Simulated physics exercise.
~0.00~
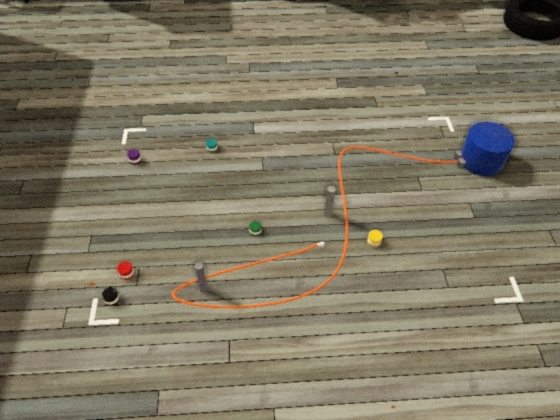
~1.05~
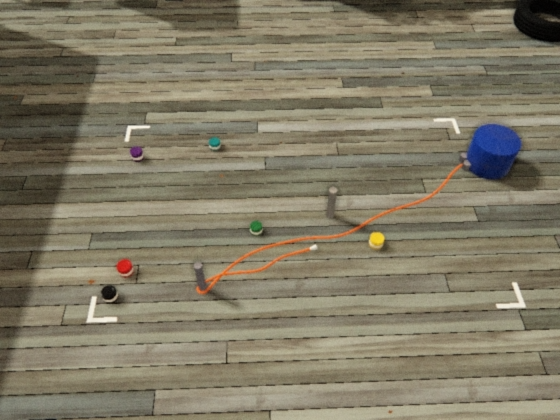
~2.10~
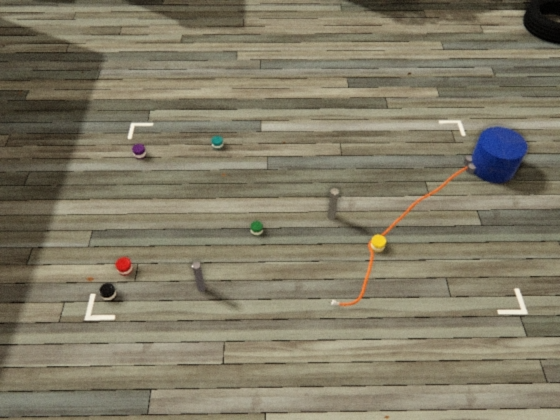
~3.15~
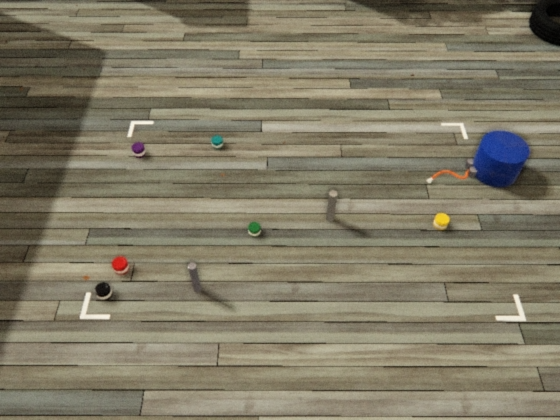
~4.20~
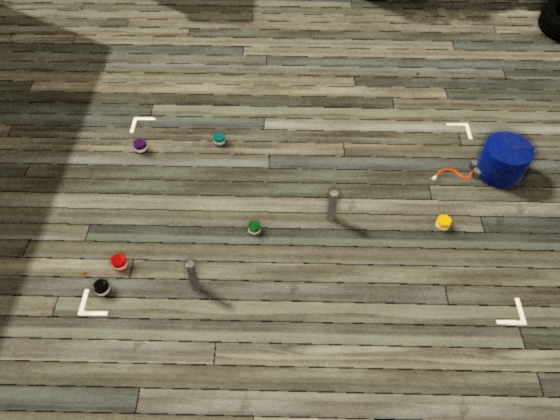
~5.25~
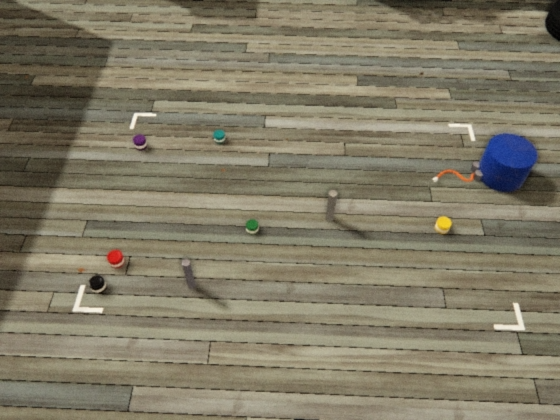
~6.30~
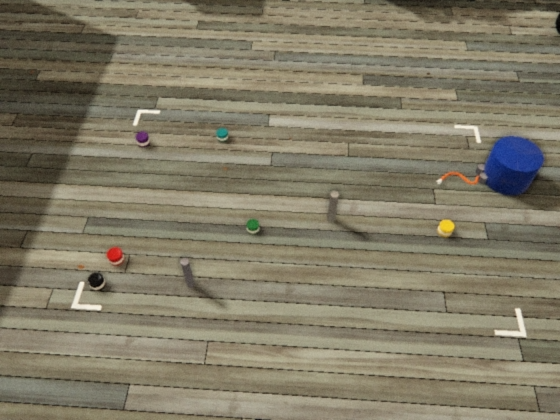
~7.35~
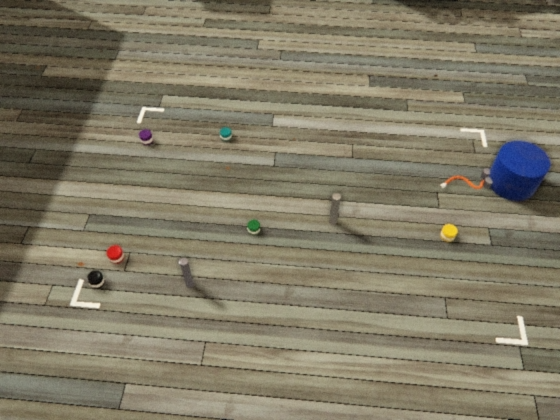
An orange cord looped around two grey posts on a plank floor was drawn back toward a blue drum on the right, dragging the yellow container a short way rightward, until just a short end stuck out and the other little containers remained standing.
